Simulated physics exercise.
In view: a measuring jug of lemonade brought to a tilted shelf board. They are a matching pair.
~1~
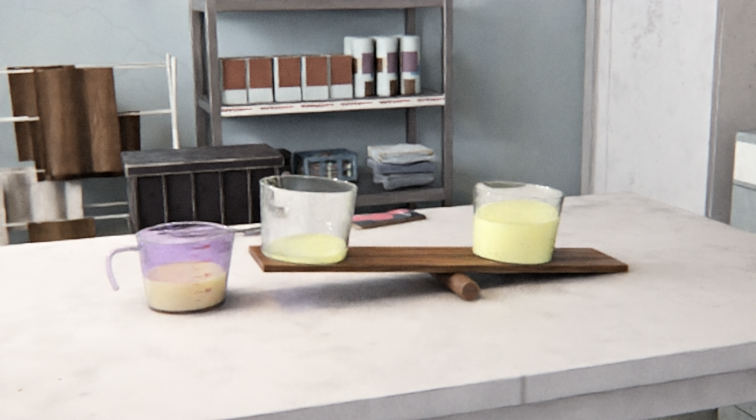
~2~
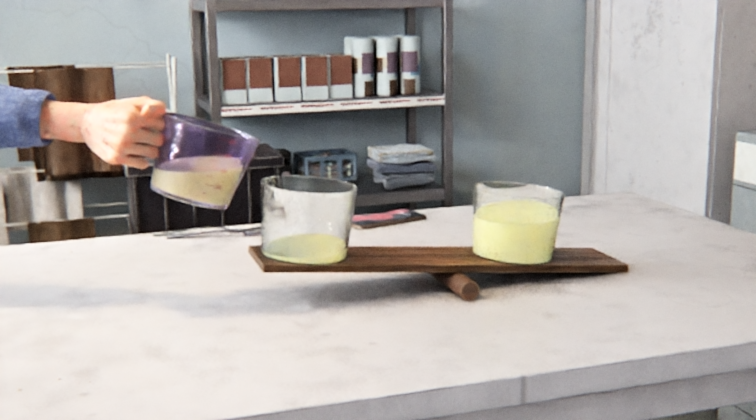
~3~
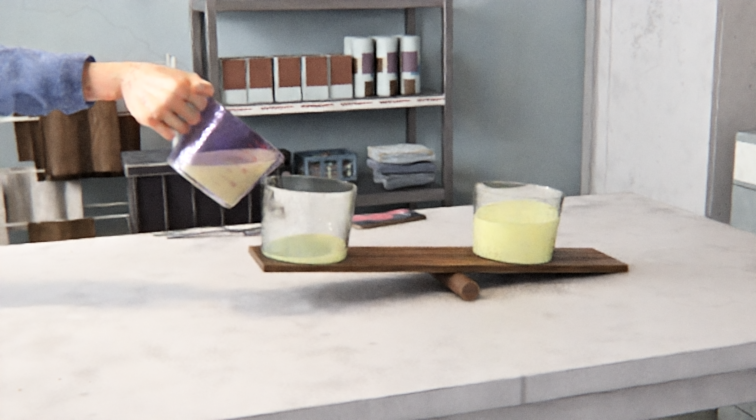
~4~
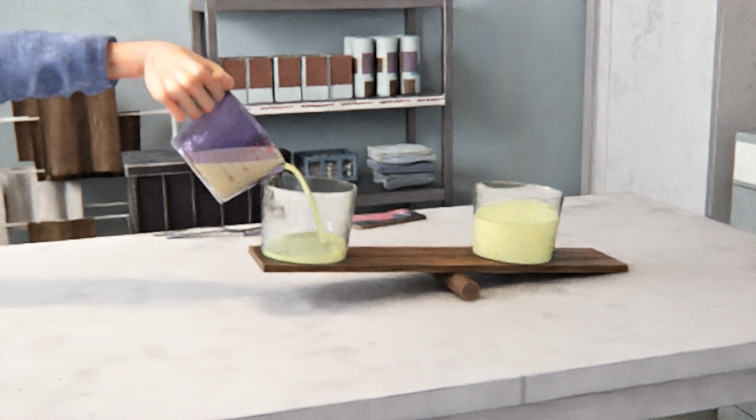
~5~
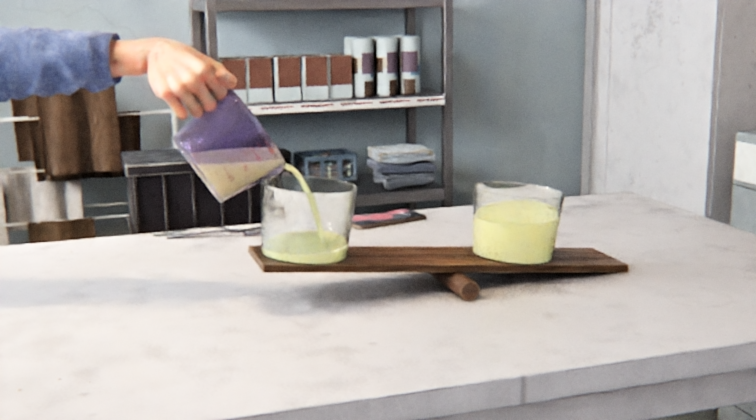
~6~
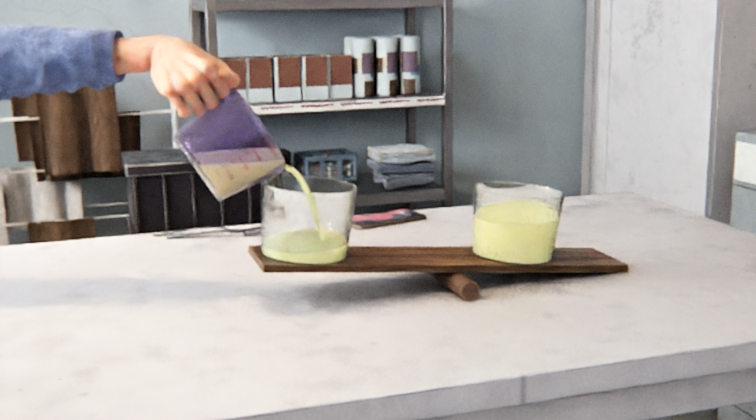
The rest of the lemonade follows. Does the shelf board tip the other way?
The shelf board goes down on that side.
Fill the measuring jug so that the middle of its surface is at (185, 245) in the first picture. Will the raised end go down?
Verdict: Tips over.
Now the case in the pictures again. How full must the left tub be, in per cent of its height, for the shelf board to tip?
About 25 per cent.
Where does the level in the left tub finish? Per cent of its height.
Some 35 per cent.
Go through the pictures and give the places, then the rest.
In the first picture, nothing is moving yet; measuring jug (184, 266) about a third full; left tub (306, 219) nearly empty, raised; right tub (516, 222) about two thirds full, on the low side.
In the second picture, the measuring jug is picked up; rolling pin (467, 289); left tub nearly empty, surface at (305, 247).
In the third picture, the measuring jug leans over the left tub; measuring jug (223, 153) tipped 40° with all of its load; left tub (306, 219) nearly empty.
In the fourth picture, the lemonade is flowing; rolling pin (467, 289); left tub nearly empty, surface at (305, 246); right tub about two thirds full, surface at (517, 215).
In the fifth picture, the lemonade is flowing; measuring jug (229, 147) tipped 55° with nearly all of its load; left tub (306, 219) nearly empty.
In the sixth picture, the lemonade is flowing; rolling pin (467, 289); left tub nearly empty, surface at (305, 243); right tub about two thirds full, surface at (517, 215).
Next, the left tub is about a quarter full; the shelf board has swung over, and that end is down.
After that, the left tub is about a third full; the shelf board has swung over, and that end is down.
Finally, the left tub is about a third full; the shelf board has swung over, and that end is down.
